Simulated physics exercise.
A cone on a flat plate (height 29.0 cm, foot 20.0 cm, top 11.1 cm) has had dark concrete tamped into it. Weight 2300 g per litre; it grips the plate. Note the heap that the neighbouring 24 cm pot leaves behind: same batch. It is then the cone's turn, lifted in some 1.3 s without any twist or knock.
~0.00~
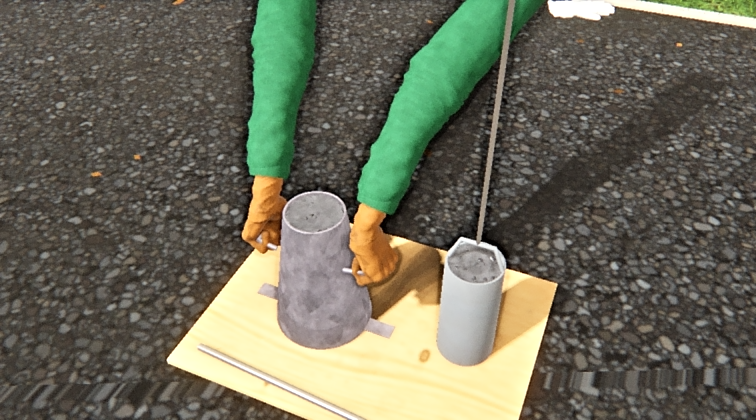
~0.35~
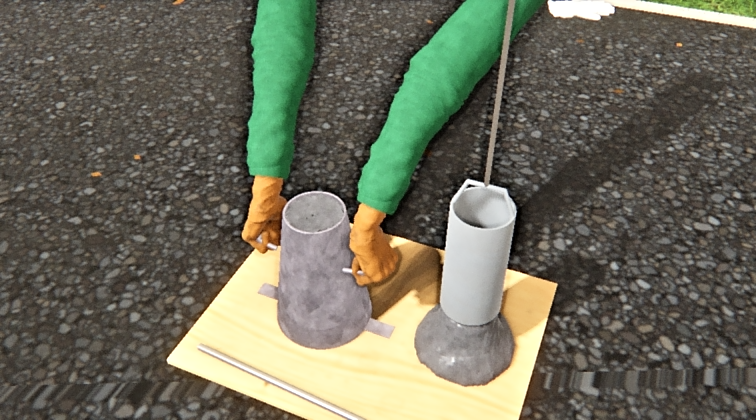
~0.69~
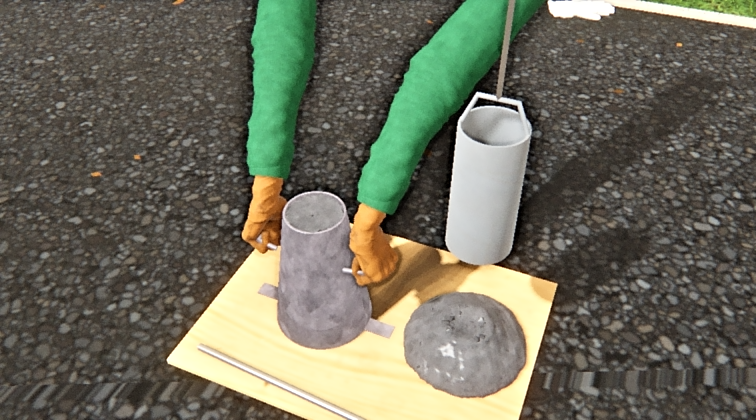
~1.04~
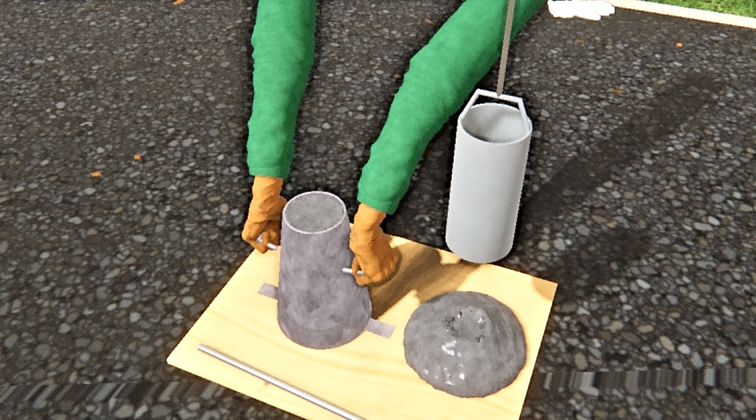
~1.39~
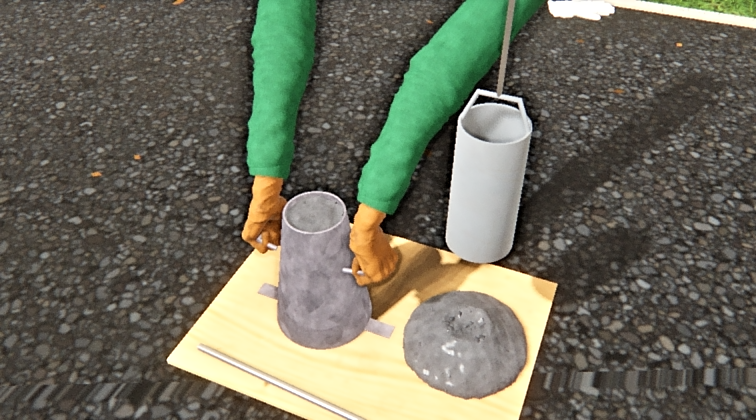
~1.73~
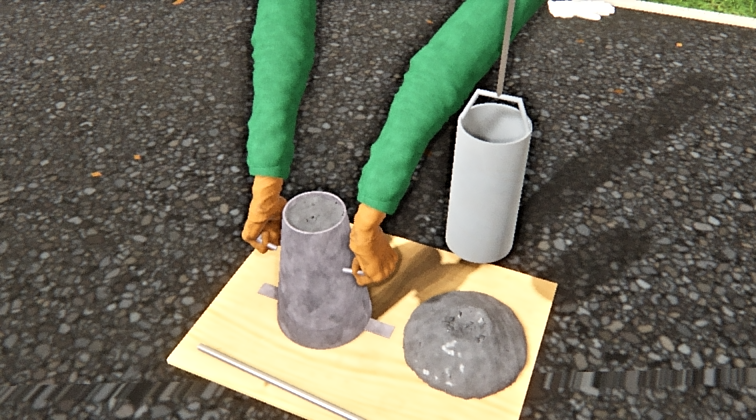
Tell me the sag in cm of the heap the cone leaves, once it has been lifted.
I would say about 22 cm.
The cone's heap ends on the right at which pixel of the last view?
It sits close to (414, 311) in the last picture.
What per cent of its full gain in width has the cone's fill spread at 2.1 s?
Around 60 percent of the full gain.
After 2.1 s, the cone is up 8.3 cm; the dark concrete has come down 14 cm to 15 cm and is 31 cm wide.
After 2.4 s, the cone is up 19 cm; the dark concrete has come down 22 cm to 7.3 cm and is 39 cm wide.
After 2.7 s, the cone is up 29 cm; the dark concrete has come down 22 cm to 7.2 cm and is 39 cm wide.
After 3.1 s, the cone is clear; the dark concrete has come down 22 cm to 7.2 cm and is 39 cm wide.
After 3.7 s, at rest, the cone is clear; the dark concrete has come down 22 cm to 7.1 cm and is 39 cm wide.
